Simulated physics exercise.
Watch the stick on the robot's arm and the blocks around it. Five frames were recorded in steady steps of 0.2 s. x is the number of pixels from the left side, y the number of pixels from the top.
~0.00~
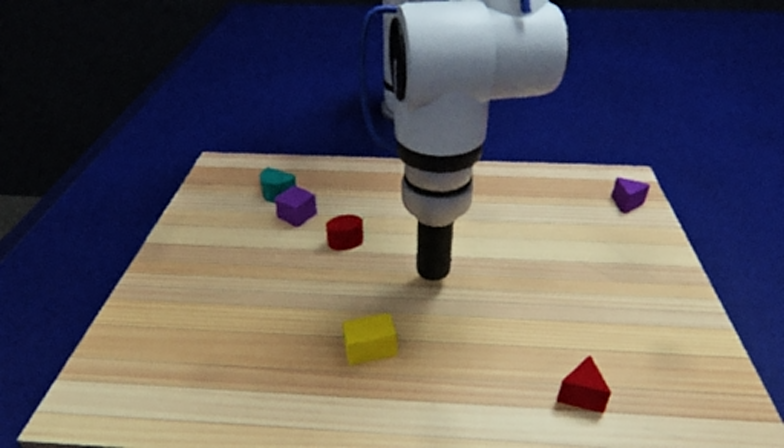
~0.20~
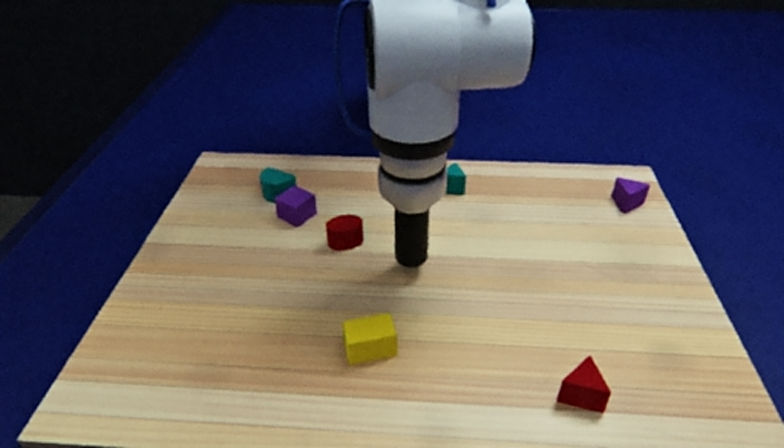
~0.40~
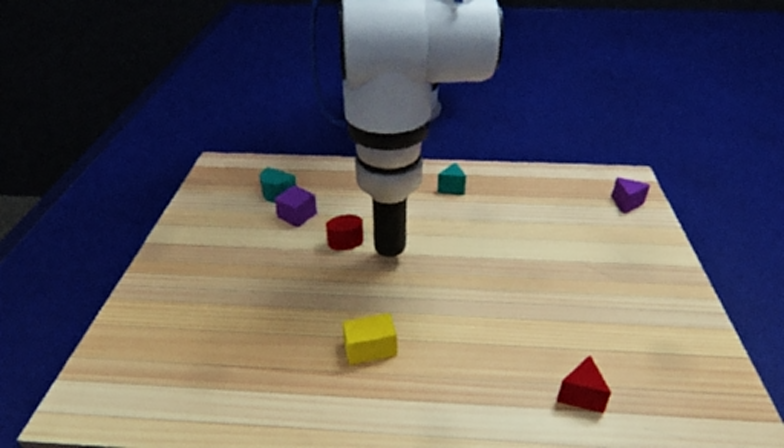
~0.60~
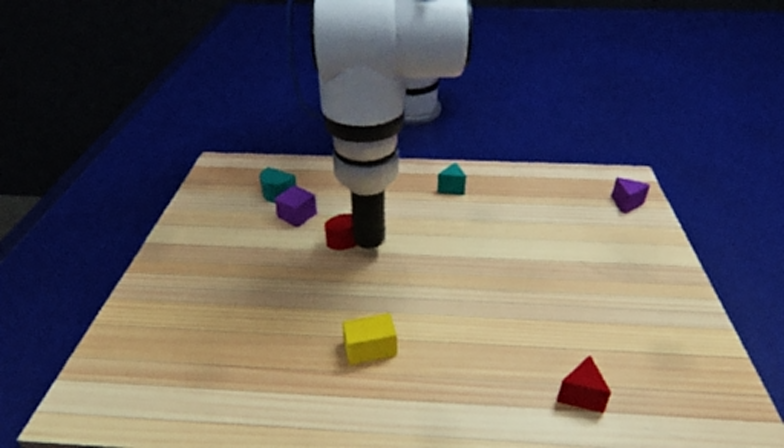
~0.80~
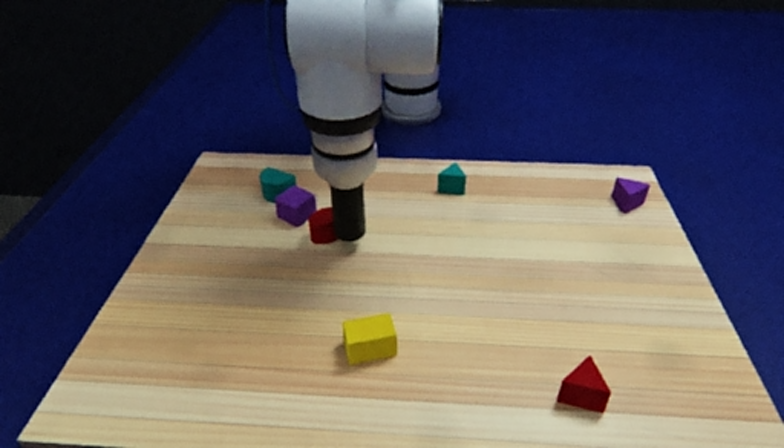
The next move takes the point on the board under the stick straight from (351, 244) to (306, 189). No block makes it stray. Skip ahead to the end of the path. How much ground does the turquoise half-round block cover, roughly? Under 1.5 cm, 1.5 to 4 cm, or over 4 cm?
Displacement: Within 1.5 cm.
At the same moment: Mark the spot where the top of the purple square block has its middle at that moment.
(282, 193)
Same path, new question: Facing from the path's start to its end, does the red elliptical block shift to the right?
No - that is not the case.
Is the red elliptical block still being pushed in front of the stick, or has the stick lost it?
It is no longer ahead.
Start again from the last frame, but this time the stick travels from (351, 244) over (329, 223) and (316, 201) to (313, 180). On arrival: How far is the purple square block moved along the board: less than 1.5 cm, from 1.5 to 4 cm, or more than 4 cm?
Between 1.5 and 4 cm.
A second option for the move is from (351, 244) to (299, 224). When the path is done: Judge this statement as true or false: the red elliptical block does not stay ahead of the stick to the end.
The claim does not hold.
On the path given first. One third of the way, stick (333, 212); purple square block (287, 194); red elliptical block (304, 206), turned 50° anticlockwise.
Two thirds of the way, stick (318, 195); purple square block (282, 193), turned 15° clockwise; red elliptical block (300, 206), turned 60° anticlockwise.
At the end, stick (304, 178); turquoise half-round block (270, 174), turned 25° anticlockwise; purple square block (282, 193), turned 15° clockwise; red elliptical block (300, 206), turned 60° anticlockwise.
